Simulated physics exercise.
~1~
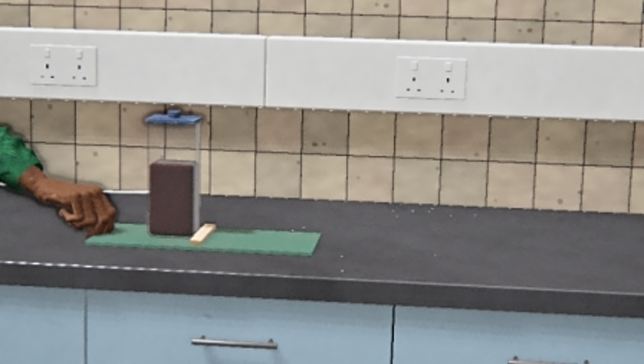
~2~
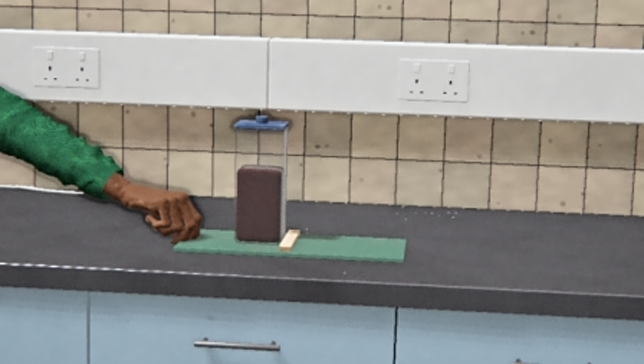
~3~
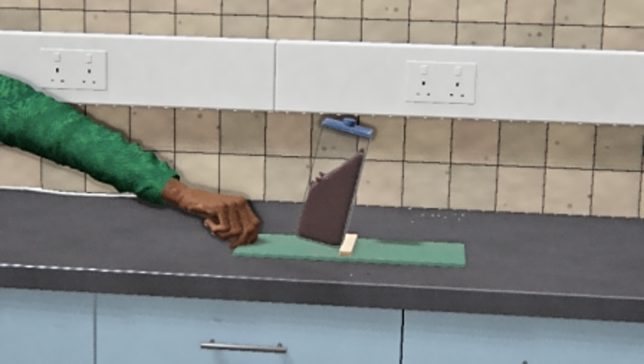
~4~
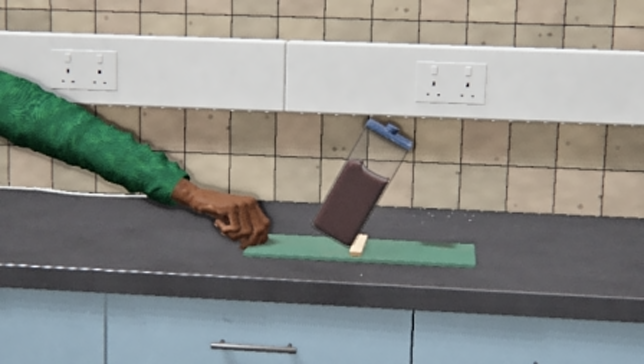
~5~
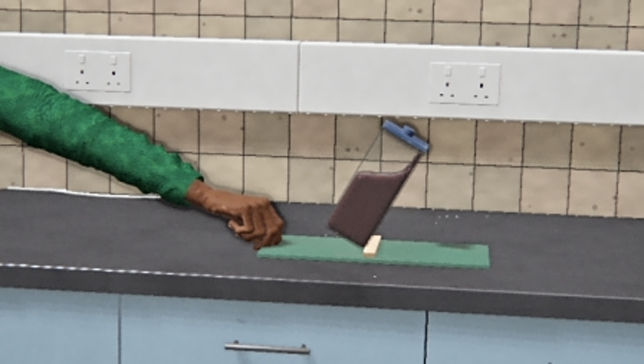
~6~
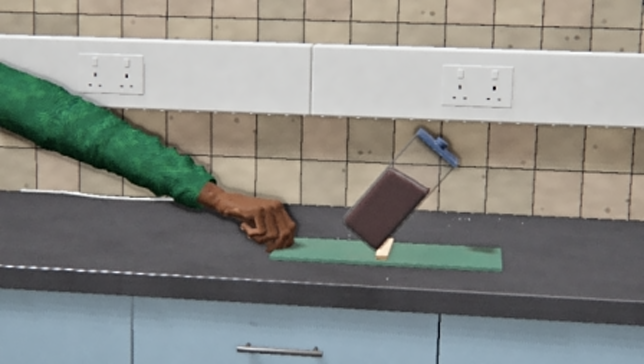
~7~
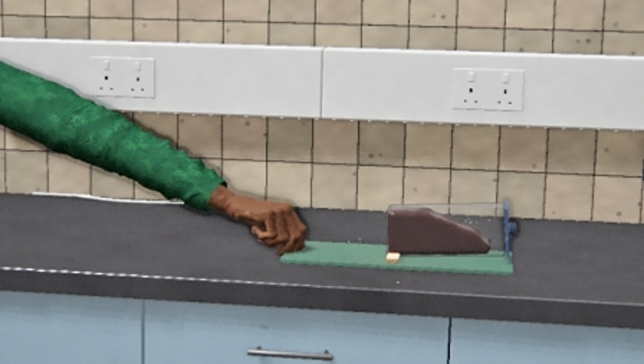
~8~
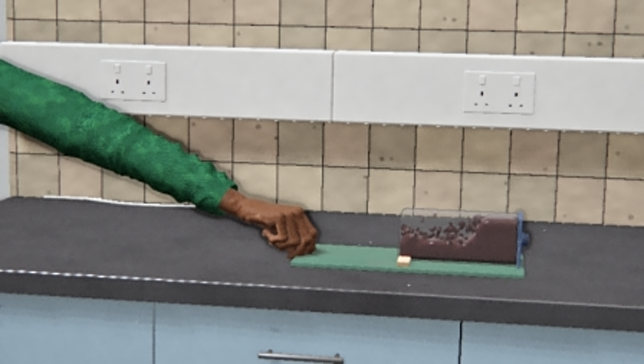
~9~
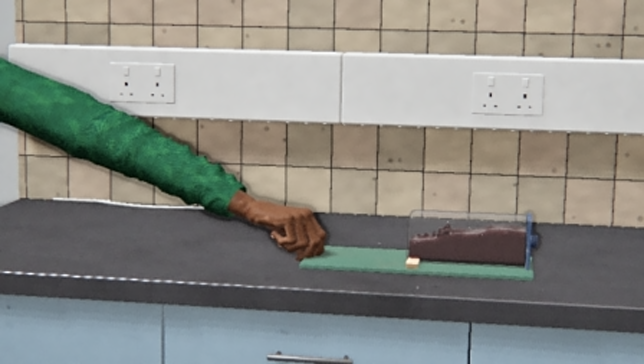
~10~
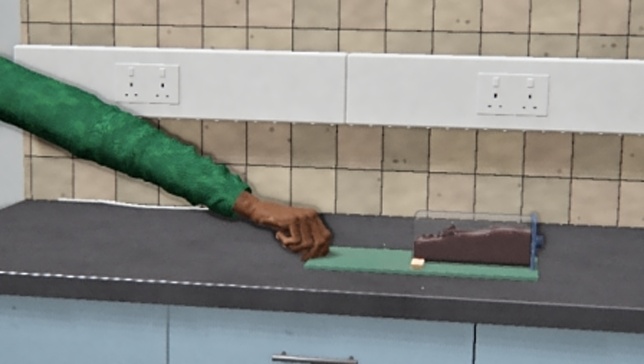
On a kitchen worktop, a hand sliding a green board right and stopping, a bottle of dark liquid toppling rightward onto its side.
